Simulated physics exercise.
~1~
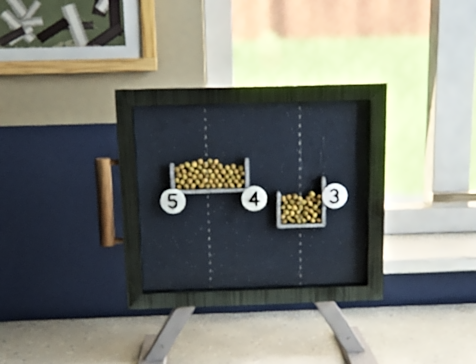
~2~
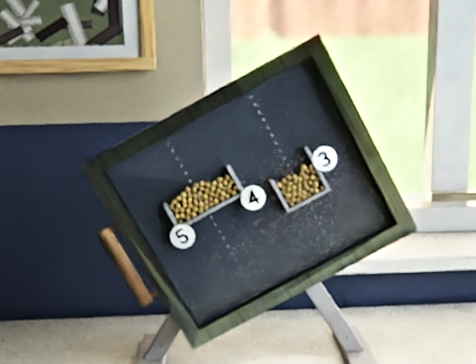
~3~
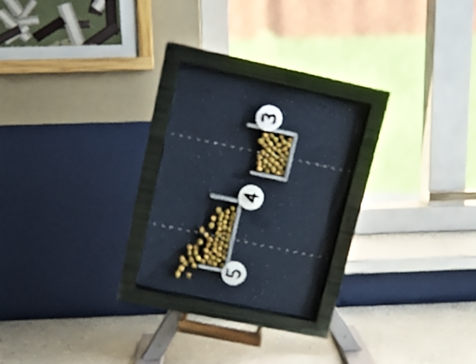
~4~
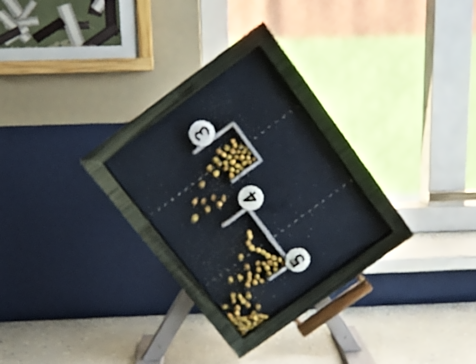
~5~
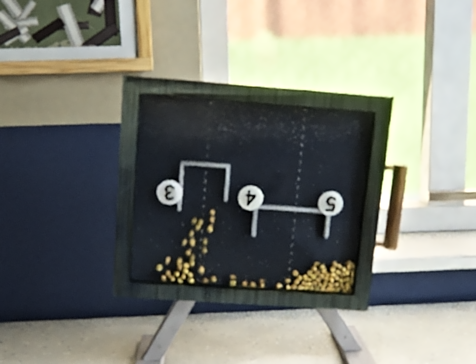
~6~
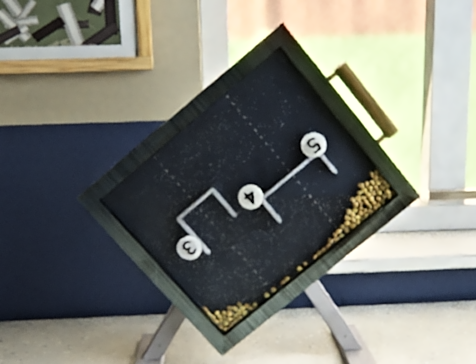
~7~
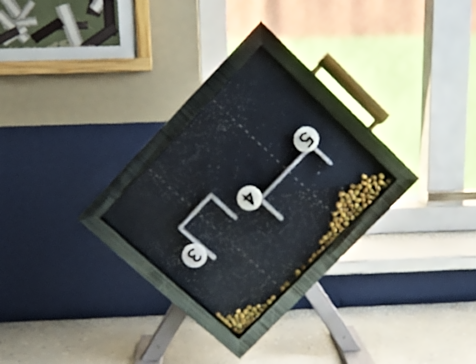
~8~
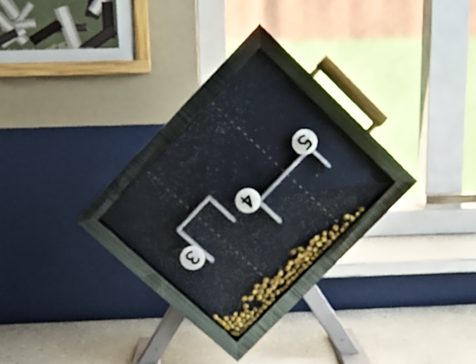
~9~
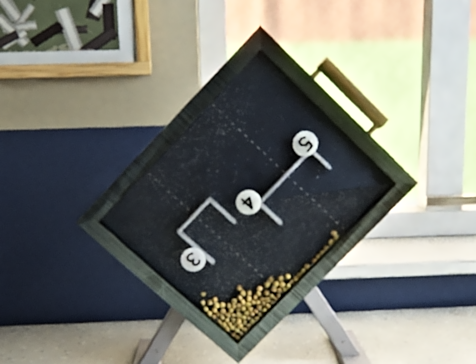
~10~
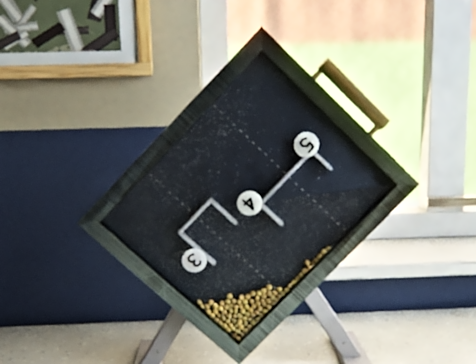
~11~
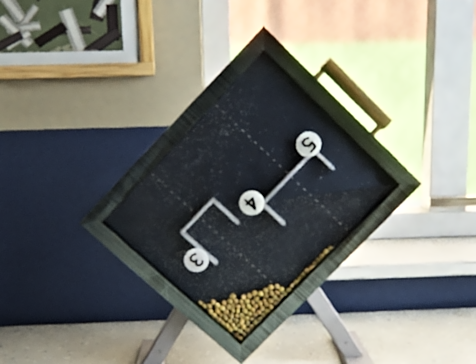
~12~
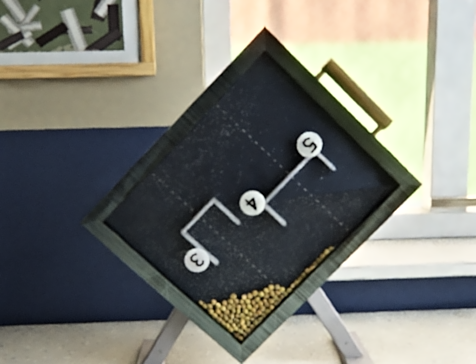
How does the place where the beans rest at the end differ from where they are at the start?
At the start the beans sit in the two grey trays near the middle of the case. At the end they lie heaped in its lowest corner, below the empty trays.
